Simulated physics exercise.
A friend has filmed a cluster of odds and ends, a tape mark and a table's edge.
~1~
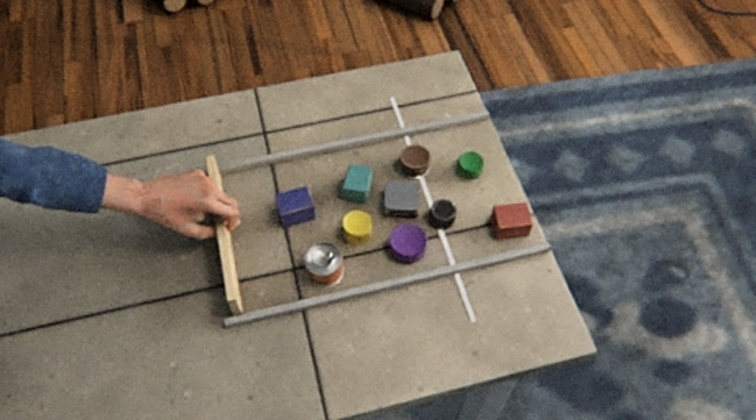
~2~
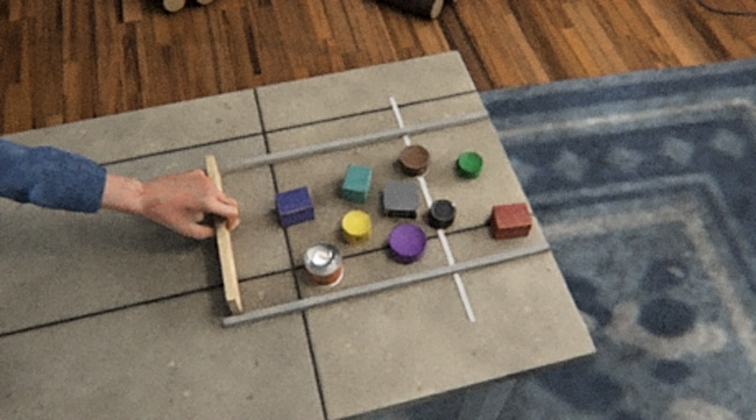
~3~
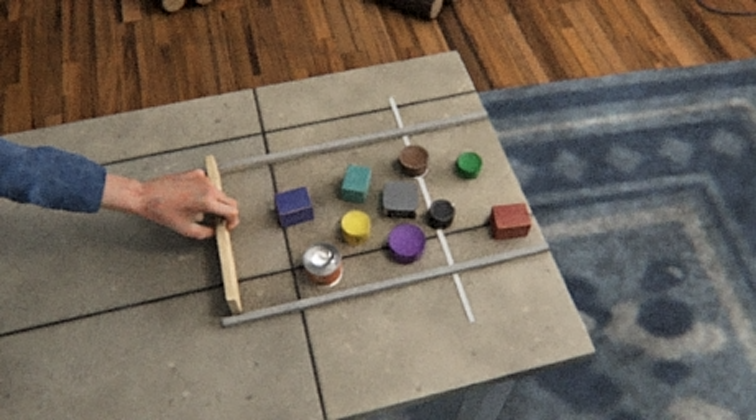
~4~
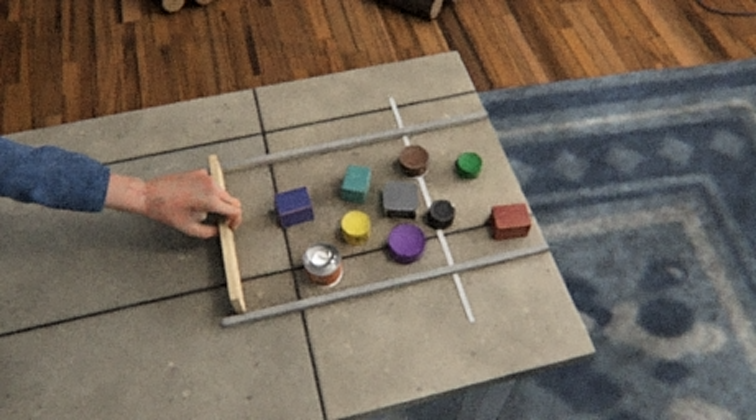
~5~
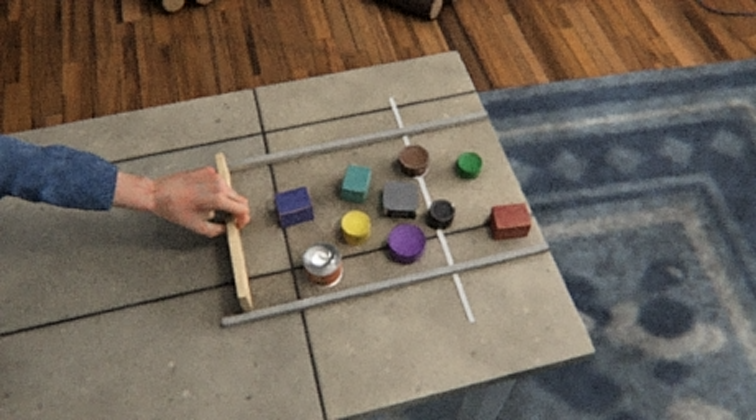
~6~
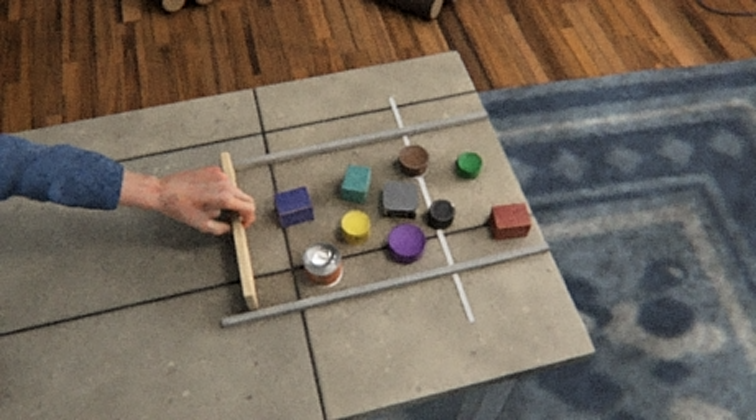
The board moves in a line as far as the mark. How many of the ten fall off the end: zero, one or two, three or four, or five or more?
The number that fall off is zero.
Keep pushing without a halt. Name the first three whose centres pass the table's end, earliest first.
In order: The red block, the black lid, the purple tub.
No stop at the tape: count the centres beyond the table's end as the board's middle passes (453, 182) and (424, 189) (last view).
It would be 2 and 0.
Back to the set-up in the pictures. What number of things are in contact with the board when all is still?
It touches 4.
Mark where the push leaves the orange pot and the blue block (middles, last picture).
The orange pot stops around (462, 234); the blue block around (439, 177).
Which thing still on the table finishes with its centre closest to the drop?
The red block.
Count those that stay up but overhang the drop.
It comes to 1.
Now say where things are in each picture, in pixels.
The first picture shows red block (511, 221); green tub (471, 166); black lid (443, 214); board (223, 232); tape (429, 198).
The second picture shows green tub (470, 166); board (223, 232).
The third picture shows black lid (442, 215); purple tub (407, 244).
The fourth picture shows red block (510, 221); grey case (400, 200).
The fifth picture shows green tub (469, 166); brown pot (414, 162).
The sixth picture shows red block (510, 221); green tub (469, 166); black lid (442, 215); board (239, 229); tape (427, 198).
A little later, none off yet; red block at rest near (510, 221); green tub at rest near (469, 166); black lid at rest near (442, 215).
Next, none off yet; red block at rest near (510, 221); green tub at rest near (469, 166); black lid shifted about its own width near (469, 207).
When it is over, the number that fall off is zero.
